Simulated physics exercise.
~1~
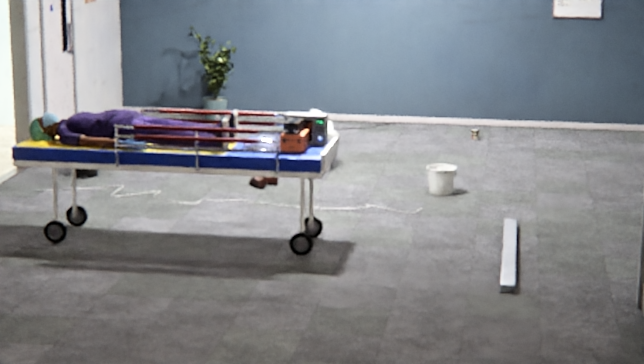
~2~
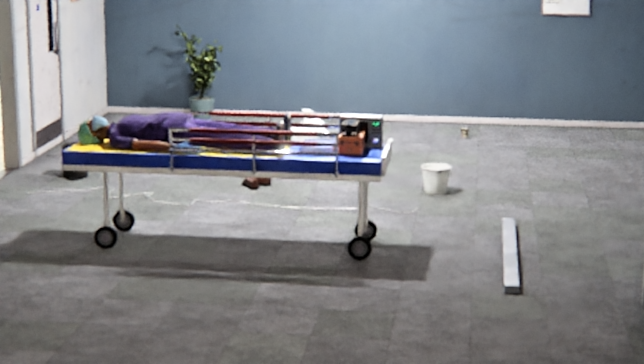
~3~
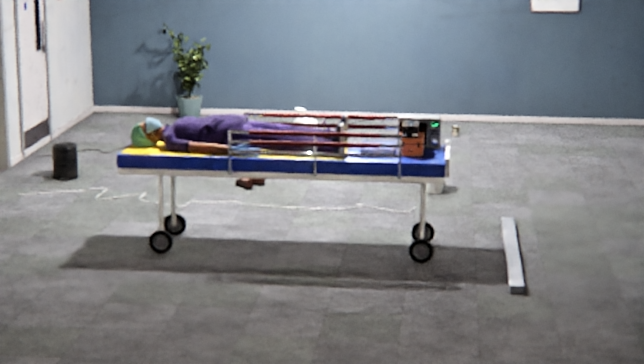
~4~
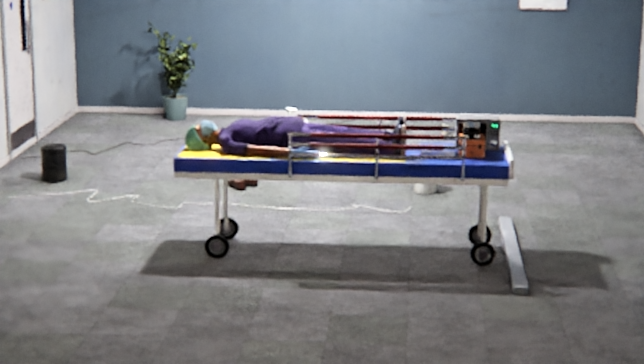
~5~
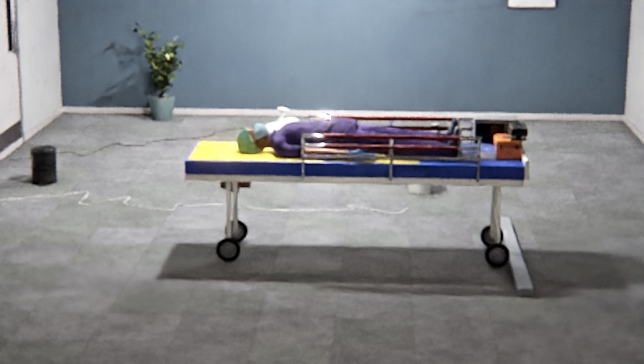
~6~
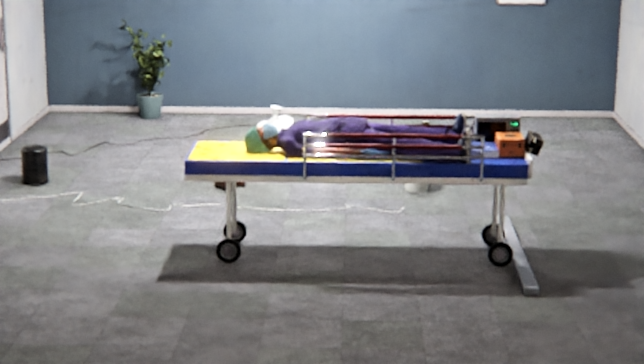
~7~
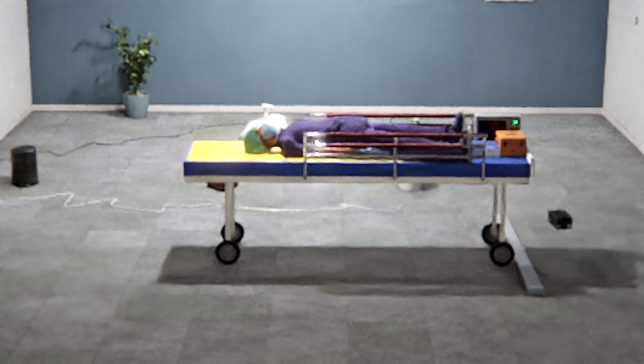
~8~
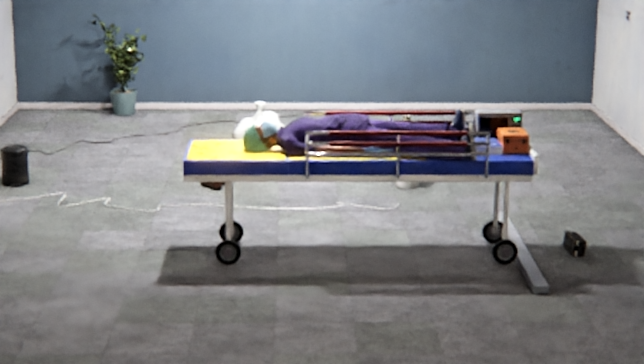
A limp person in purple with a green head covering lies on a long wheeled trolley with a yellow and blue top, seen from the side in a grey-floored room with a blue wall, a potted plant and a dark bin. Near the feet sit an orange case, a dark monitor and other small items. The trolley rolls right, feet first, towards a pale raised sill while the view drifts sideways. It stops at the sill, and the person slides slightly further towards the foot end. A black box tips off that end and lands on the floor to the right. The person, orange case and upright monitor remain aboard.
